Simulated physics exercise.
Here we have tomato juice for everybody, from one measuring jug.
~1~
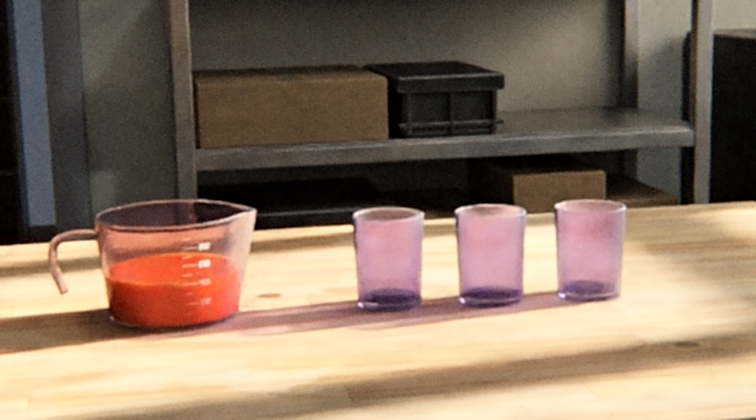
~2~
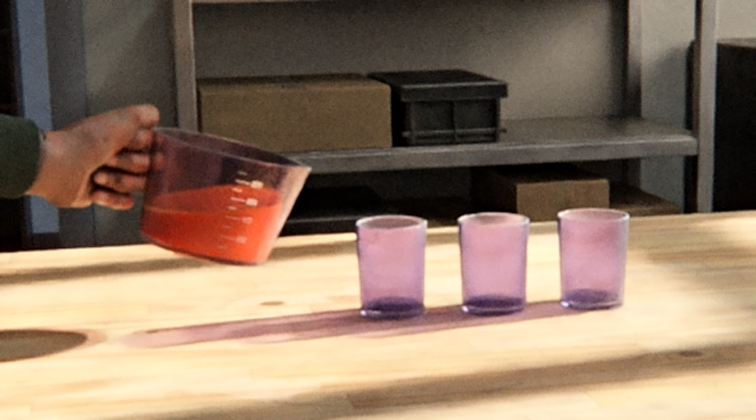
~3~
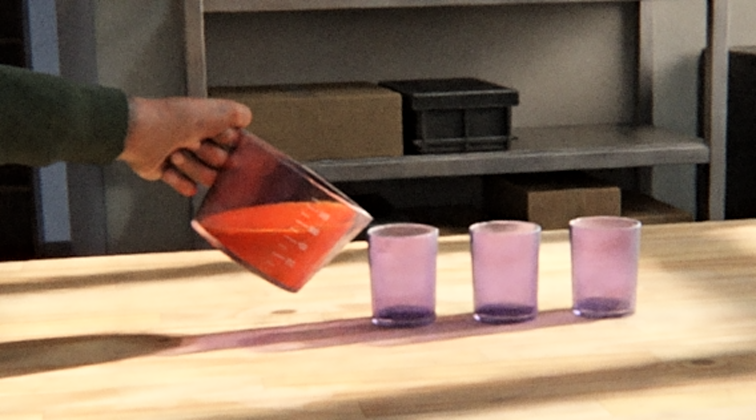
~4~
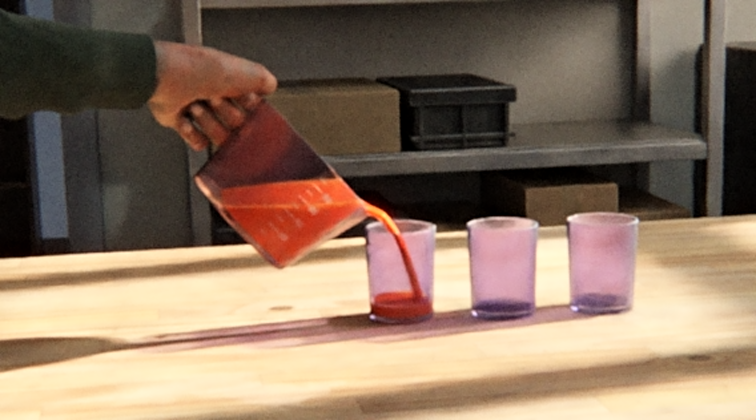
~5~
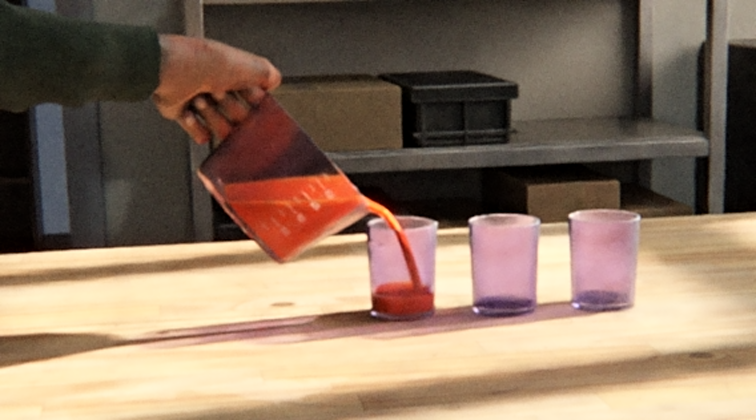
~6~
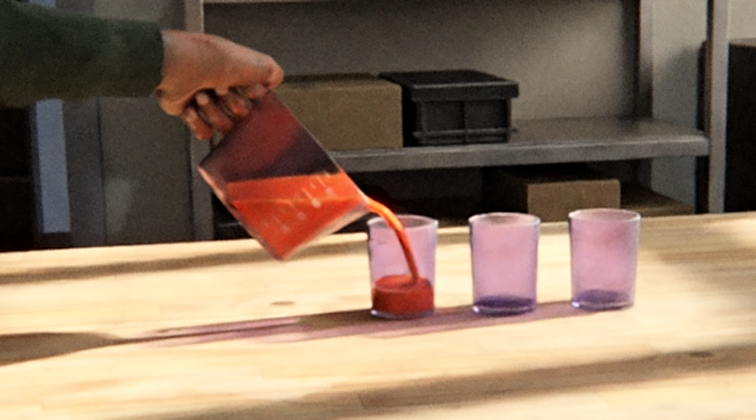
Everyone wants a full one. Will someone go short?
It does not stretch that far.
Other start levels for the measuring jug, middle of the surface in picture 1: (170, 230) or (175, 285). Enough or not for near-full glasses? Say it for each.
In turn: Goes round, falls short.
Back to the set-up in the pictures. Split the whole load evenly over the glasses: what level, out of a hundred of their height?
About 65 per cent.
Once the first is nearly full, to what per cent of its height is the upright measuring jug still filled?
Roughly 25 per cent.
A moment on, the first is about two thirds full.
Further on, the first is done and the measuring jug has about half of its load.
When it is over, the measuring jug is empty with two filled and the next at a little of a serving.
